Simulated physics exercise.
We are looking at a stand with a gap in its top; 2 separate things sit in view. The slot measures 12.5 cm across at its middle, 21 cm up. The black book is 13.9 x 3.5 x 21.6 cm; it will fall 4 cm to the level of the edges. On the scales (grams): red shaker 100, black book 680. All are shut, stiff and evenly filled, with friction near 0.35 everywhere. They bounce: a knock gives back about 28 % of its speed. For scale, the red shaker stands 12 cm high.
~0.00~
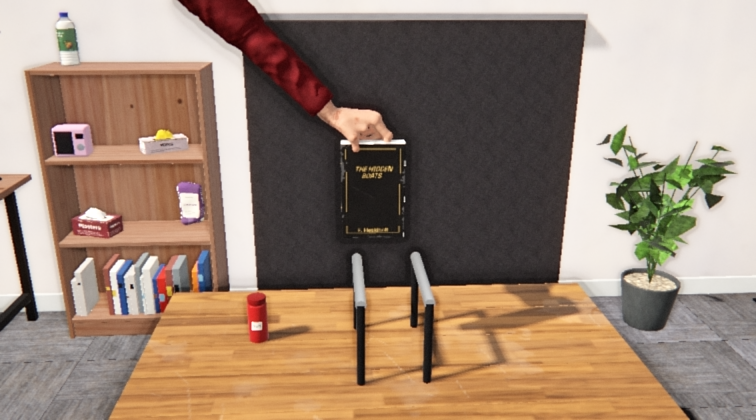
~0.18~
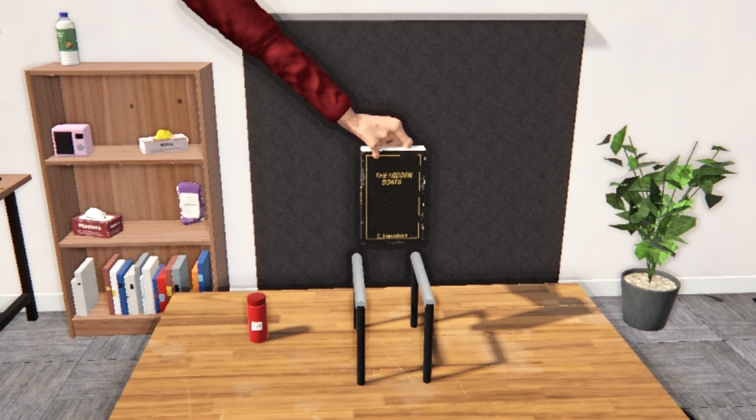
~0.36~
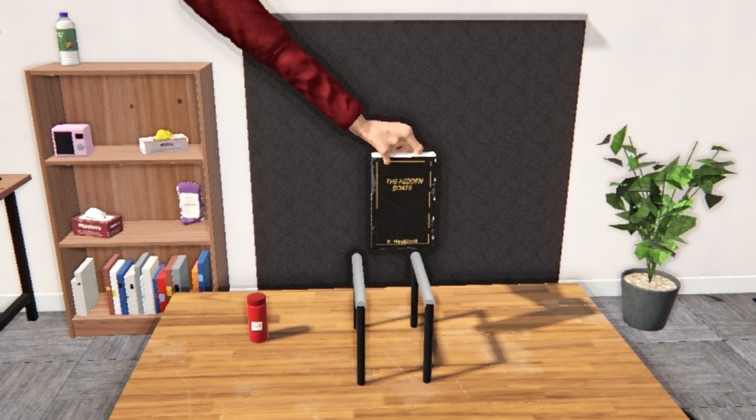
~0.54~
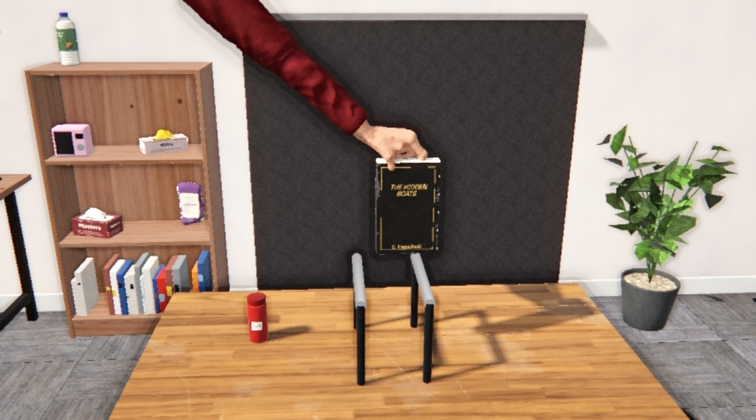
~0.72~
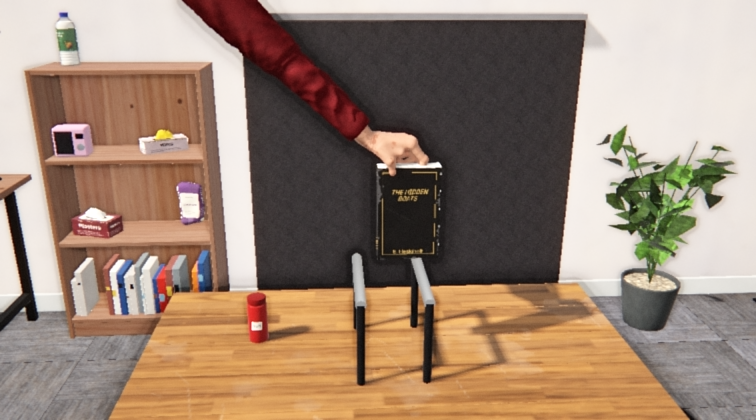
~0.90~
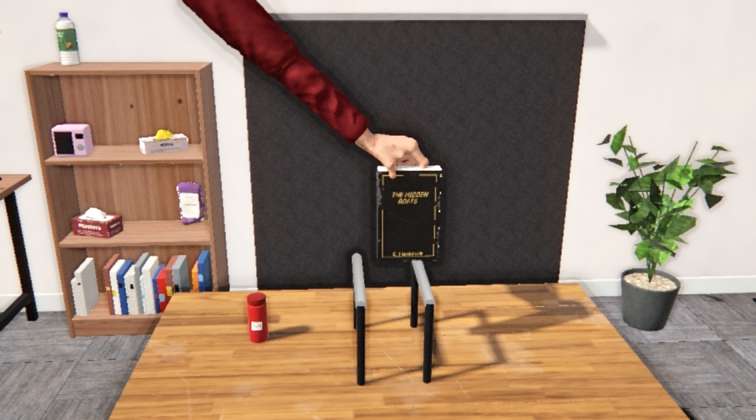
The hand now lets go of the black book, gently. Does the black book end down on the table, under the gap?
In the end the book stays on top.
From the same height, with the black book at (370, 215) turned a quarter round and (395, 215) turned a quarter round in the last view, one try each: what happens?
First try: It drops through; second try: It goes down the gap.
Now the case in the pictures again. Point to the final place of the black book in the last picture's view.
Around (379, 253).
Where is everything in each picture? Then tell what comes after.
In the first picture, 10 cm from its drop point; black book (373, 190); red shaker (258, 318).
In the second picture, 6 cm from its drop point; black book (392, 196); red shaker (258, 318).
In the third picture, 3 cm from its drop point; black book (402, 201); red shaker (258, 318).
In the fourth picture, 2 cm from its drop point; black book (407, 207); red shaker (258, 318).
In the fifth picture, 1 cm from its drop point; black book (408, 211); red shaker (258, 318).
Held still over the gap; black book (408, 214); red shaker (258, 318), in the sixth picture.
After 1.10 s, black book moved 4 cm near (407, 231).
After 1.20 s, black book 19° off upright near (393, 238).
After 1.30 s, black book 53° off upright near (379, 251).
In the end (1.9 s), toppled on the stand or table, black book; red shaker under 4 cm from the start. At the end, from the last picture's camera, black book near (380, 253). The book is caught.
